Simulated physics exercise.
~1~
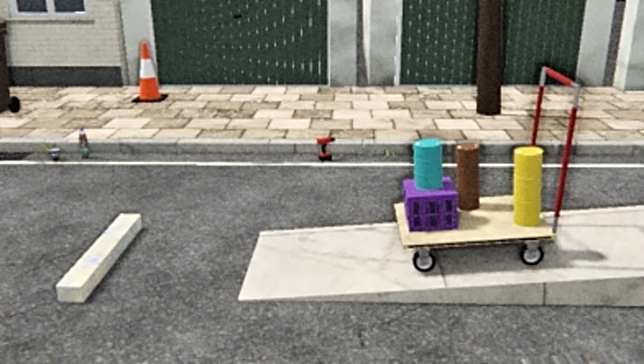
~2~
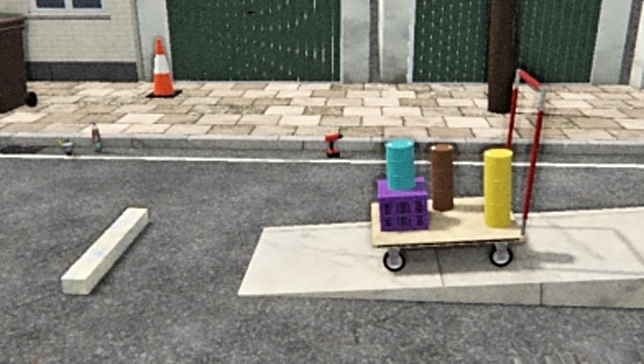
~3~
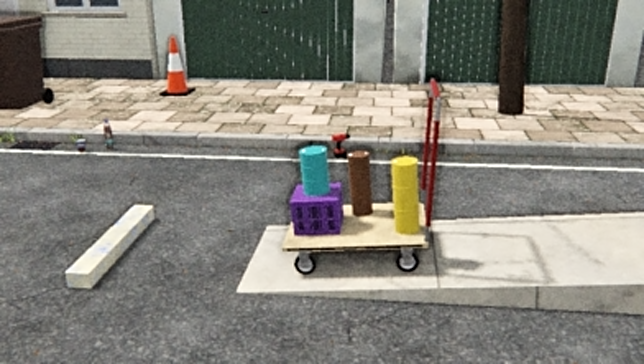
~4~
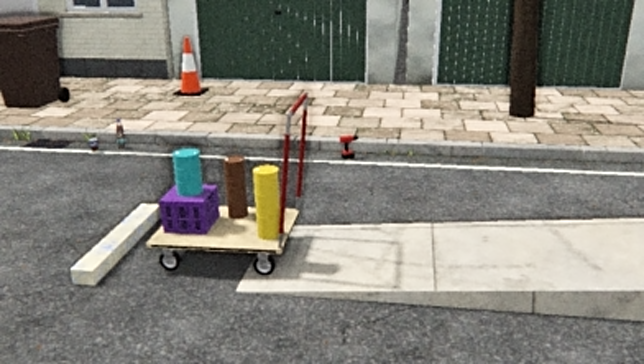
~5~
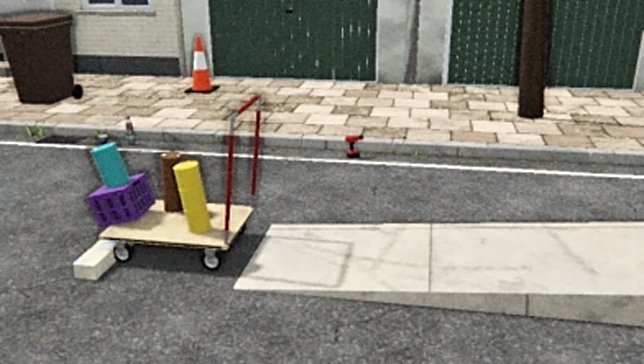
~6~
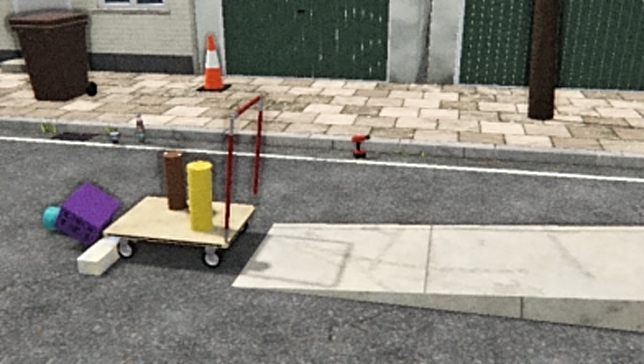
Flat trolley rolling left down a ramp and stopping at a kerb, tipping off its purple crate and turquoise canister.
